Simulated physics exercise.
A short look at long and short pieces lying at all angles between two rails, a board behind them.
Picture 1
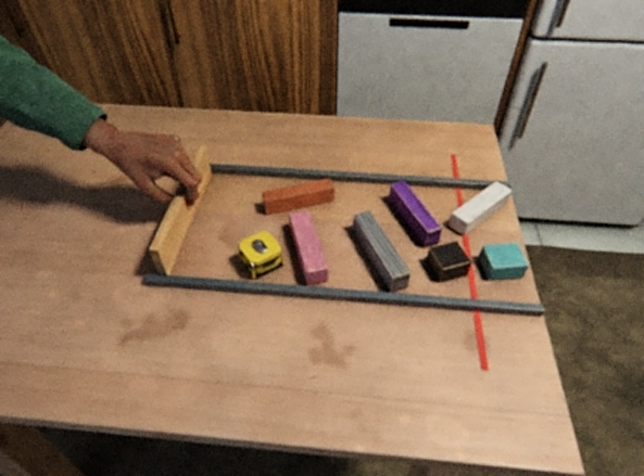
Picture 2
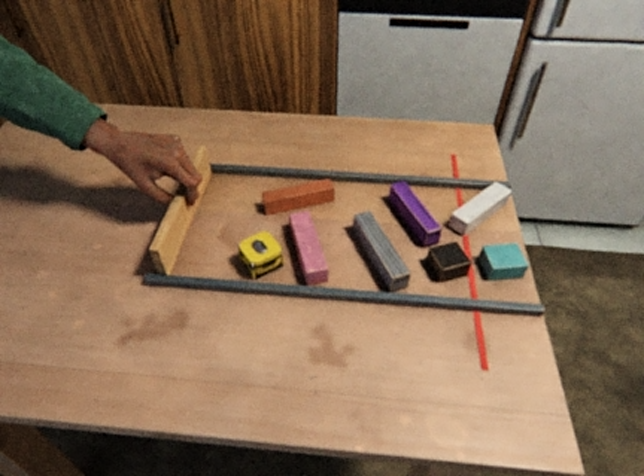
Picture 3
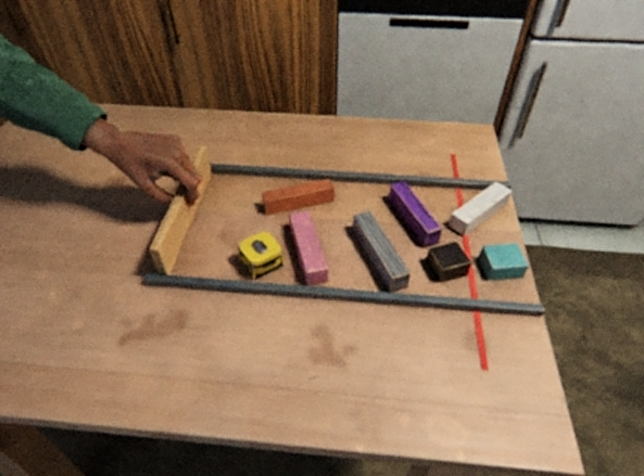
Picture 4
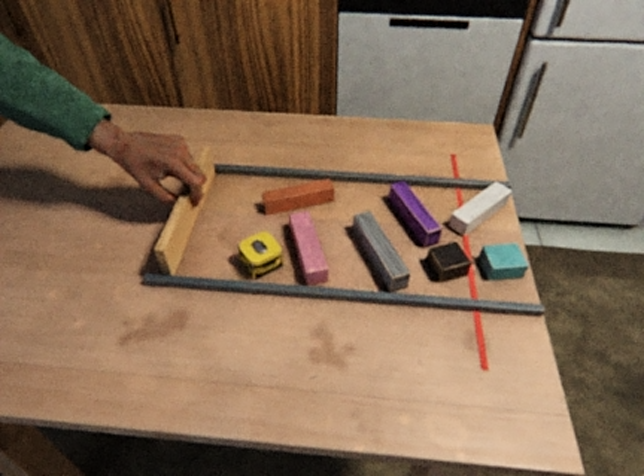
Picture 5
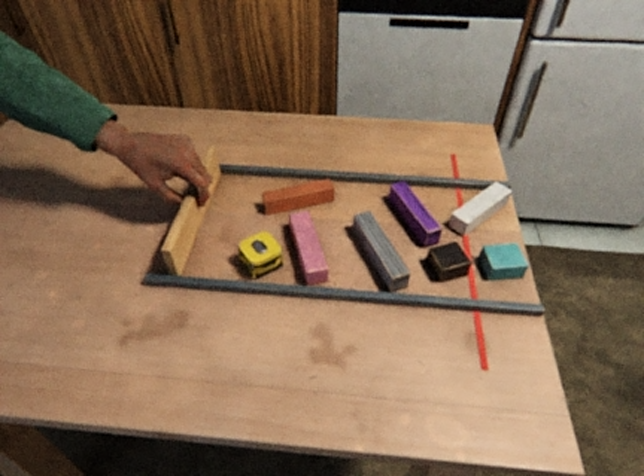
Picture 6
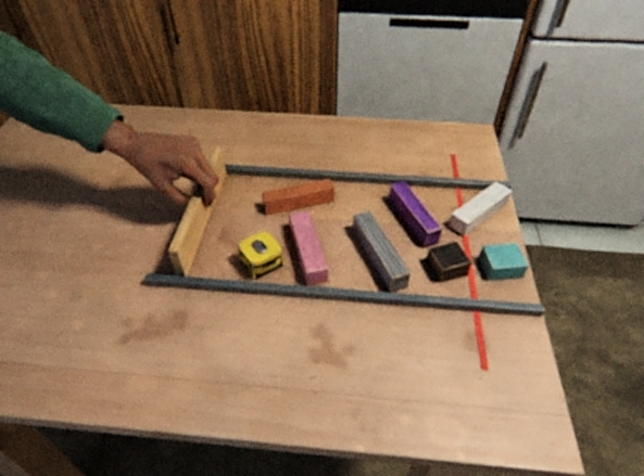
A hand in a green sleeve holds a light wooden board upright at the left of a wooden table, seen from above at an angle, with pale cabinets behind. Between two grey rails lie an orange bar, yellow case, pink bar, grey stick, purple bar and black block, with white and turquoise pieces by a red line at right. The board stays still at first, then the hand slides it slightly rightward, touching none of the unmoving pieces, while the camera stays fixed.
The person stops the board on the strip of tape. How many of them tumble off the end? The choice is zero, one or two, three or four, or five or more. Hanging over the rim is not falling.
As it turns out, the number that fall off is three or four.
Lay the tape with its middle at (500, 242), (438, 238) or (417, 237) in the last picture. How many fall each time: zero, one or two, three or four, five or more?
The falls would be five or more; 1 or 2; 1 or 2.
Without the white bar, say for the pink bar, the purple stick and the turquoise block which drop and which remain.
The pink bar remains up, the purple stick falls, the turquoise block is lost.
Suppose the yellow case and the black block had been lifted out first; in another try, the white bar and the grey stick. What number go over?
The counts: 2 and 2.
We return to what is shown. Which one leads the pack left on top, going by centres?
The grey stick.
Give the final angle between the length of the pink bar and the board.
About 30°.
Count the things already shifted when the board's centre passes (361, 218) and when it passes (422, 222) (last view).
6 and 8.
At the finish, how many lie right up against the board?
It touches 3.
A little later, none off yet; turquoise block at rest near (503, 262); white bar at rest near (481, 208); black block at rest near (448, 262).
When it is over, the number that fall off is three or four; down, purple stick, black block, white bar and turquoise block.
